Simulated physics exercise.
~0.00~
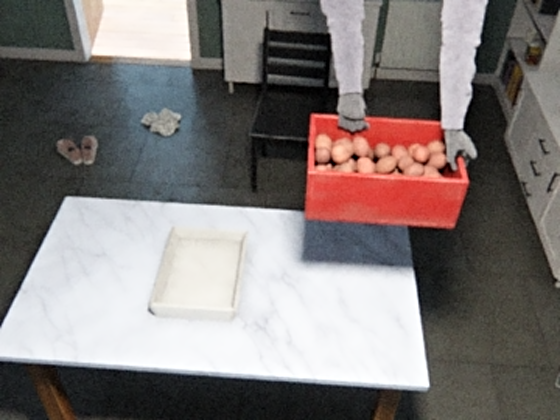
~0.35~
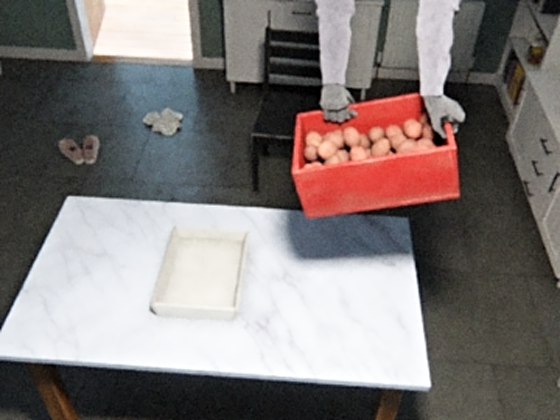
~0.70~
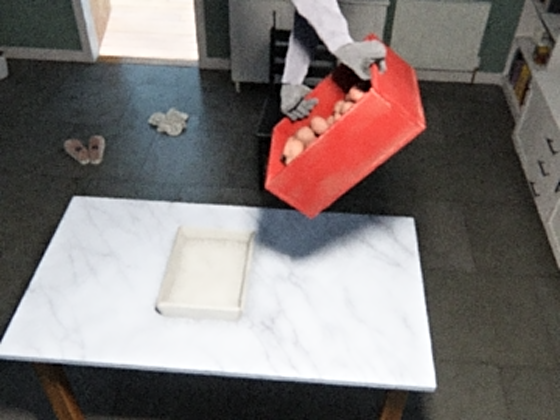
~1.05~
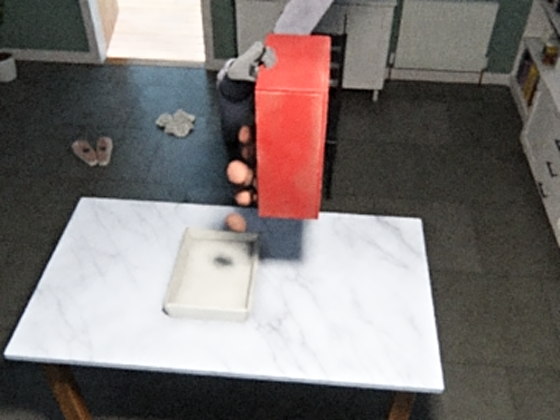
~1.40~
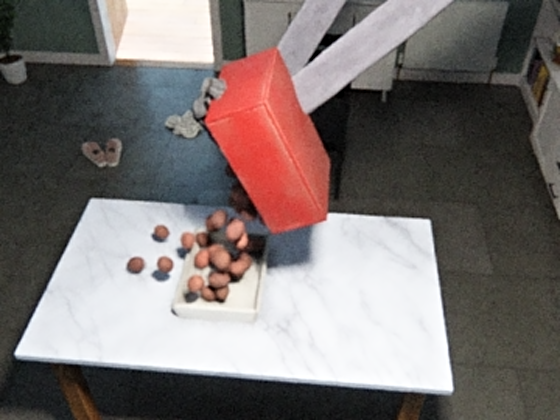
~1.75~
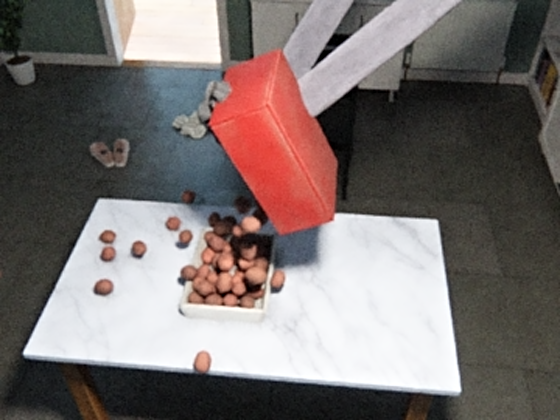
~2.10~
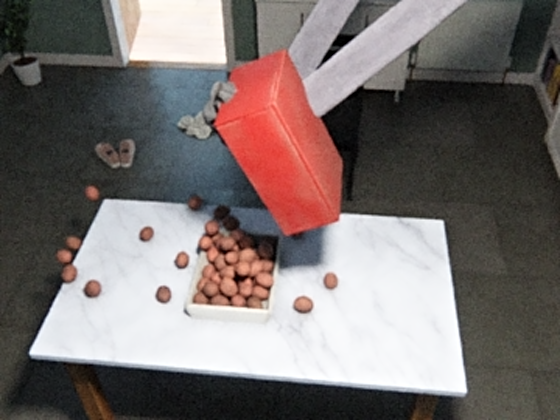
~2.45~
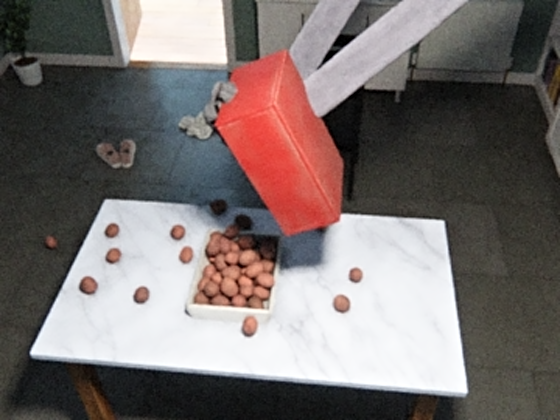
A worker in gloves tipped a red crate of round reddish potatoes over a marble-topped table until they tumbled into a small white carton, heaping it full, while a good number bounced out and scattered across the table, some rolling off the edge.
